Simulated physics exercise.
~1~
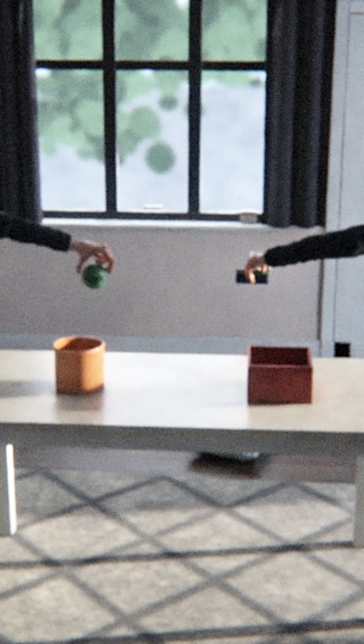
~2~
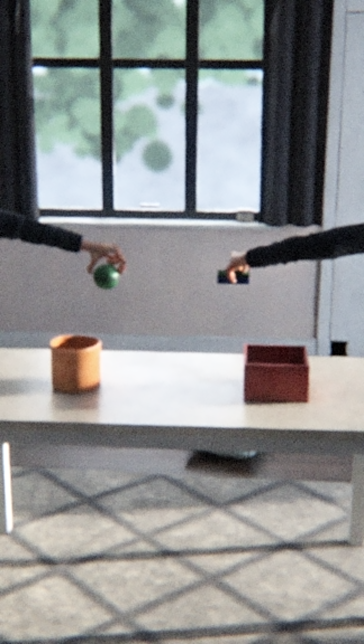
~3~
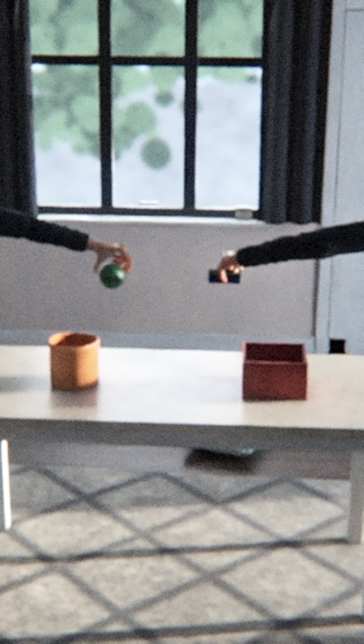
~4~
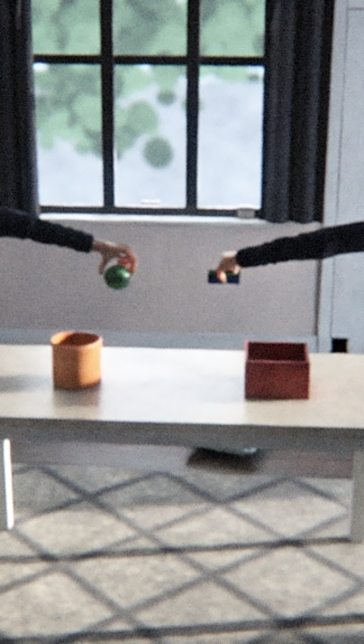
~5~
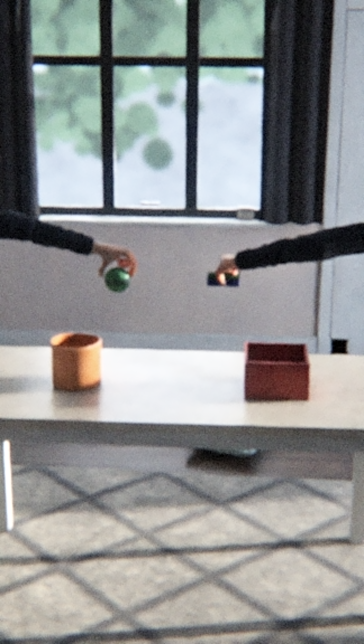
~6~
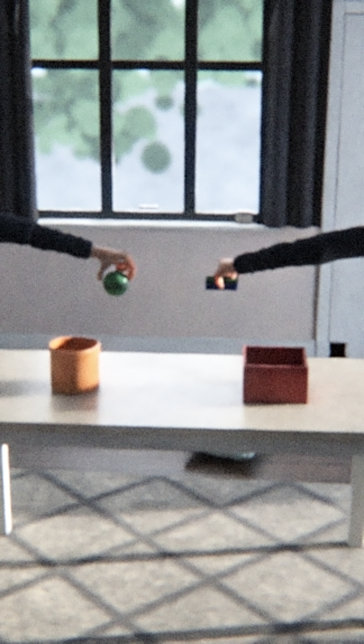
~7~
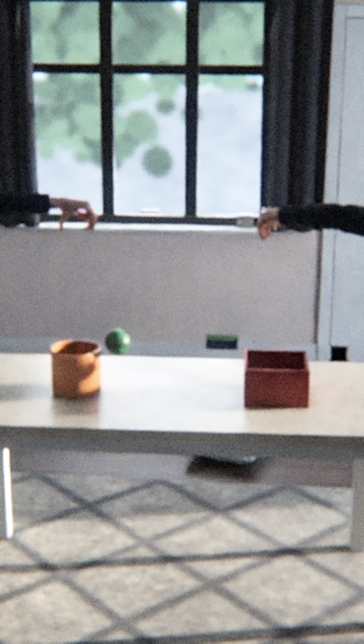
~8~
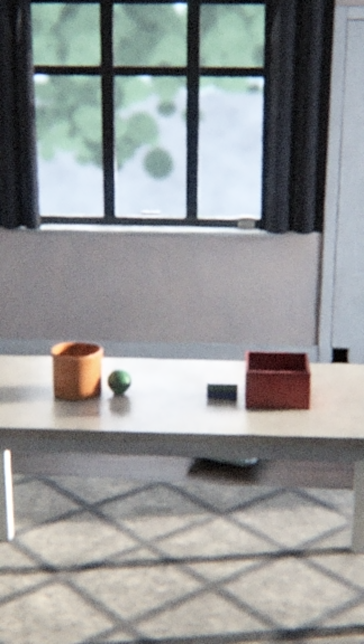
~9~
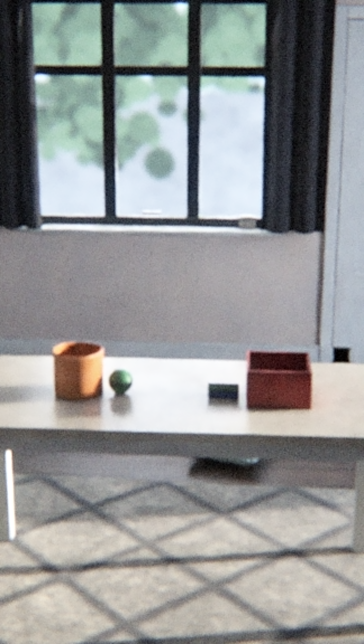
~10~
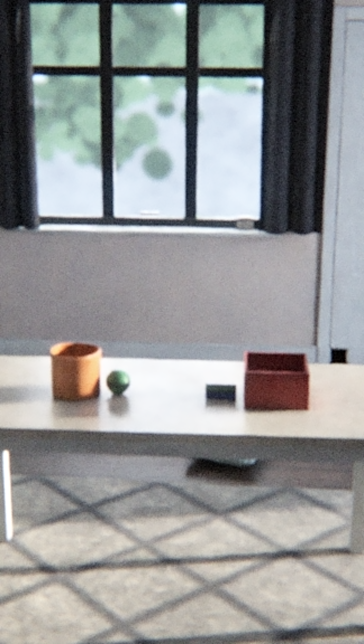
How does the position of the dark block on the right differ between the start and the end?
At the start a hand holds it in the air above the red container. At the end it lies on the table, just to the left of that container.
